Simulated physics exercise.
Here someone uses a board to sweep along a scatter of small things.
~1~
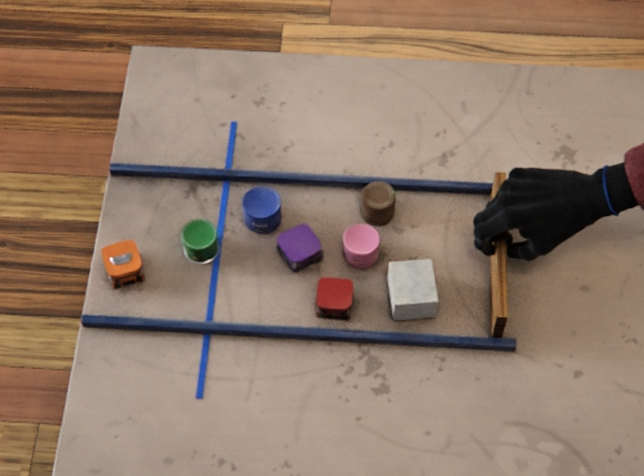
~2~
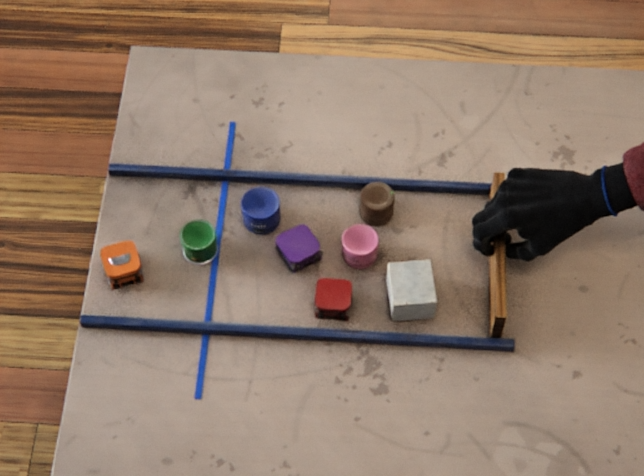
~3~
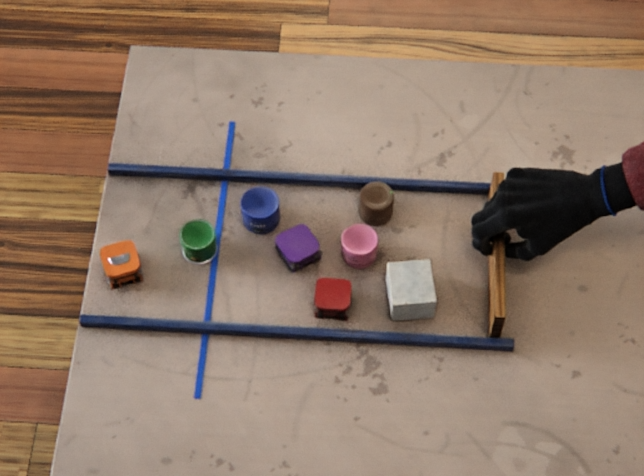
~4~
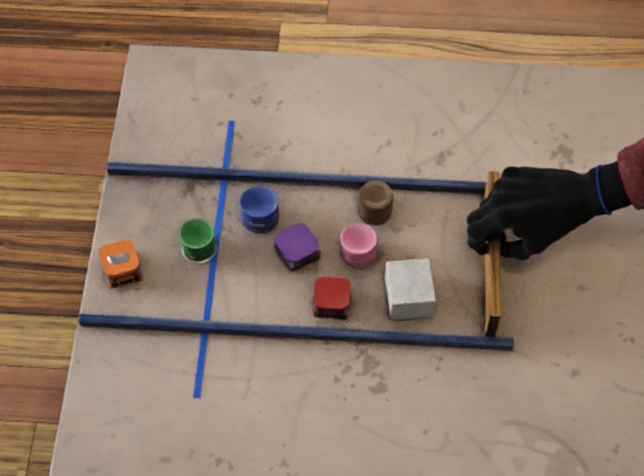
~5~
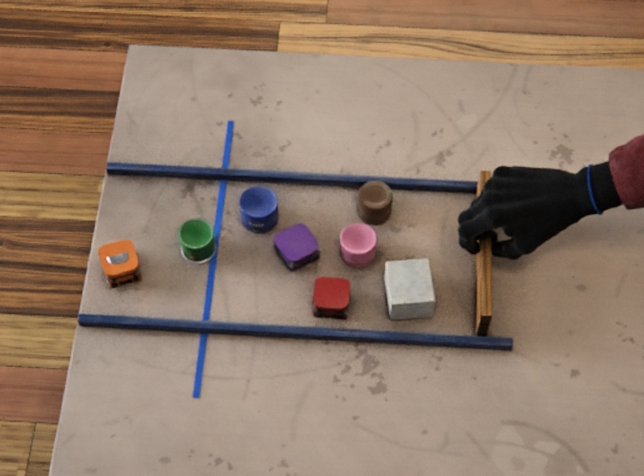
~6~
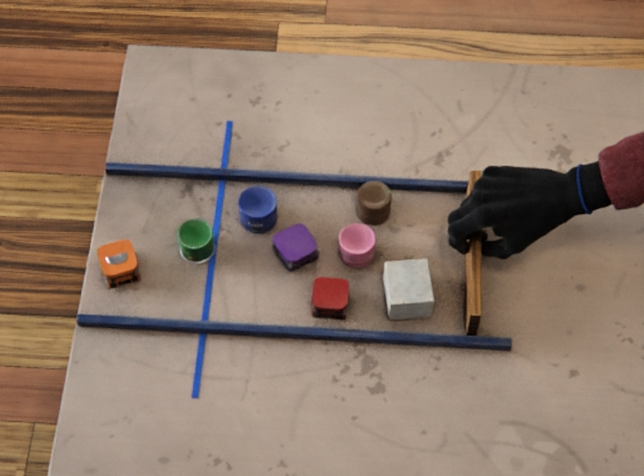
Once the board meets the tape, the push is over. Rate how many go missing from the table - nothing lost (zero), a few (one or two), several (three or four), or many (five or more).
Nothing lost.
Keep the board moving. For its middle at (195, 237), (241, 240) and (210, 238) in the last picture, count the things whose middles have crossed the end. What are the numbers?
Per position: 0 / 0 / 0.
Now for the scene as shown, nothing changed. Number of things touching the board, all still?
3 touch it.
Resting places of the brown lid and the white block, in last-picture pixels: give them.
The brown lid at (203, 191), the white block at (187, 276).
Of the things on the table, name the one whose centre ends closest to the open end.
Foremost: The orange case.
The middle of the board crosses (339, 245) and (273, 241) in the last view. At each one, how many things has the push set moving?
The number moved is 5 and then 7.
Early on, none off yet; orange case at rest near (119, 264); green tin at rest near (196, 241); blue tub at rest near (258, 210).
A while later, none off yet; orange case at rest near (119, 264); green tin at rest near (196, 241); blue tub travelled a little near (244, 210).
Finally, the number that fall off is zero.
